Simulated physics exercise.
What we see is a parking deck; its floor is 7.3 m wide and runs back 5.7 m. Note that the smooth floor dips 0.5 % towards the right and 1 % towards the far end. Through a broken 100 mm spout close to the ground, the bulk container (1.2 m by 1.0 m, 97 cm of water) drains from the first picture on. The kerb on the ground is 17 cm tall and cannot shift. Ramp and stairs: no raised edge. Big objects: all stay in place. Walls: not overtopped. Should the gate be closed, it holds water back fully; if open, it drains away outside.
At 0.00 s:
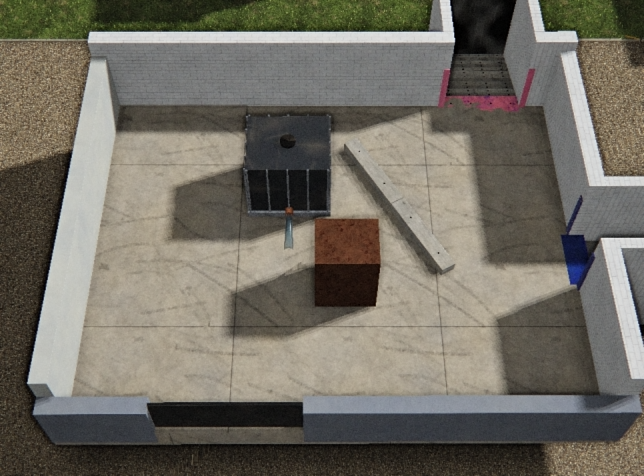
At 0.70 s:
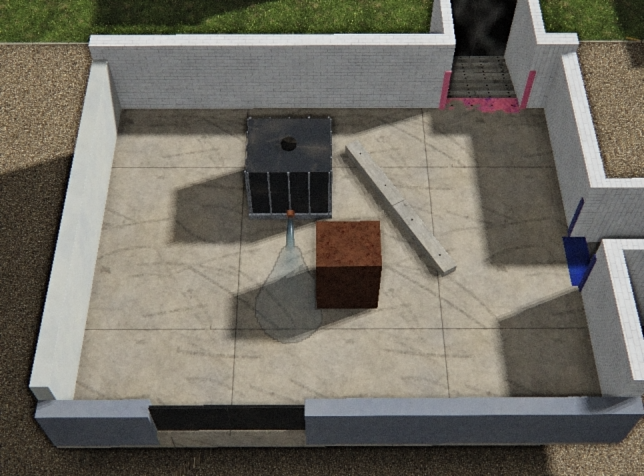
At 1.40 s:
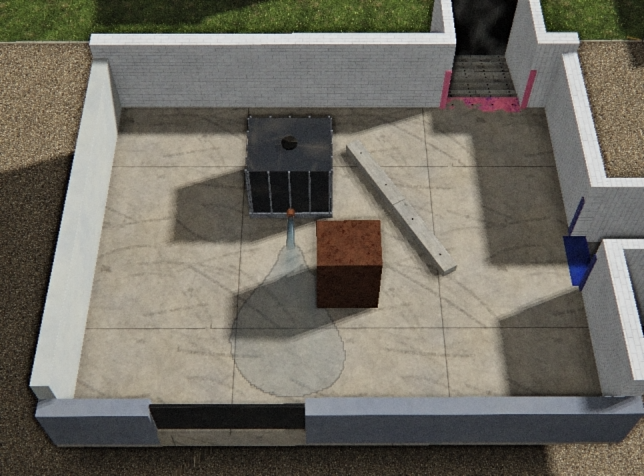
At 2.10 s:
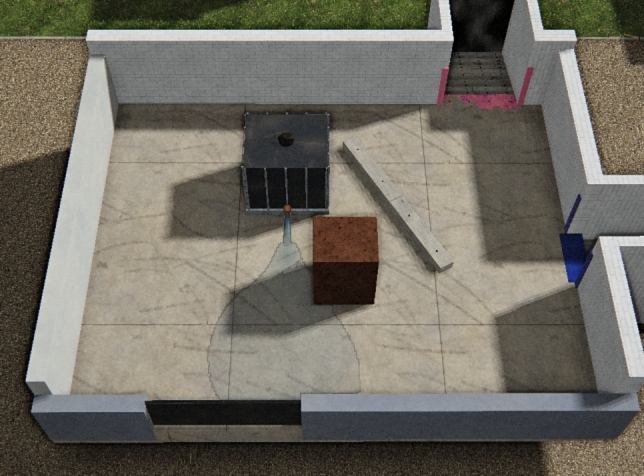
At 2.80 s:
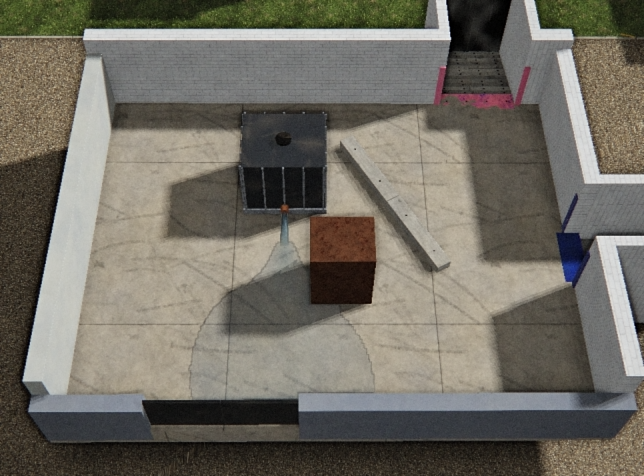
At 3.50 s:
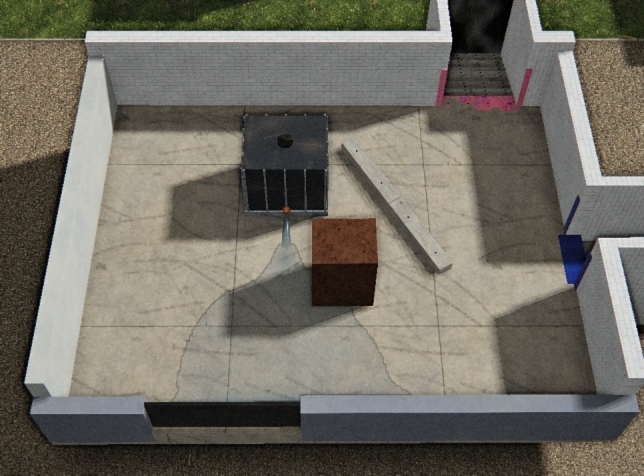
A walled parking deck with a pale, stained floor is seen from high above, with a dark opening in the near wall, pink-marked stairs at the back right and a blue-marked gap on the right. A dark bulk container stands behind a rusty brown block, beside a slanting concrete beam. Water jets from the container's low spout towards the viewer, spreading into a widening sheet that reaches the near wall, while the view shifts very slightly.
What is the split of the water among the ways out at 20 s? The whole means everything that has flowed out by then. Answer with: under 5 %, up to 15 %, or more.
The gate opening takes under 5 %; the stair shaft (marked blue) takes less than 5 %; the down ramp (marked pink) takes not even 5 %.
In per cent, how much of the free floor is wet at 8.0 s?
It comes to about 35 percent wet.
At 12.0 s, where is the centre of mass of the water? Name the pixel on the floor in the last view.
The water's centre sits about at (304, 335).
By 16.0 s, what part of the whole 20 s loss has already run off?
Share by that time: About 40 %.
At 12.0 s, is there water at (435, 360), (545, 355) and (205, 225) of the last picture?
Respectively: Covered, covered and covered.
After 5.0 s water covers 20 % of the floor and is deepest (5 cm) near (305, 403); gone so far, the gate opening 0 %, the stair shaft (marked blue) 0 %, the down ramp (marked pink) 0 %.
After 8.0 s water covers 35 % of the floor and is deepest (5 cm) near (283, 250); gone so far, the gate opening 0 %, the stair shaft (marked blue) 0 %, the down ramp (marked pink) 0 %.
After 12.0 s water covers 55 % of the floor and is deepest (5 cm) near (283, 250); gone so far, the gate opening 0 %, the stair shaft (marked blue) 0 %, the down ramp (marked pink) 0 %.
After 16.0 s water covers 70 % of the floor and is deepest (4 cm) near (283, 250); gone so far, the gate opening 0 %, the stair shaft (marked blue) 1 %, the down ramp (marked pink) 0 %.
After 20.0 s water covers 85 % of the floor and is deepest (4 cm) near (283, 250); gone so far, the gate opening 0 %, the stair shaft (marked blue) 3 %, the down ramp (marked pink) 0 %.
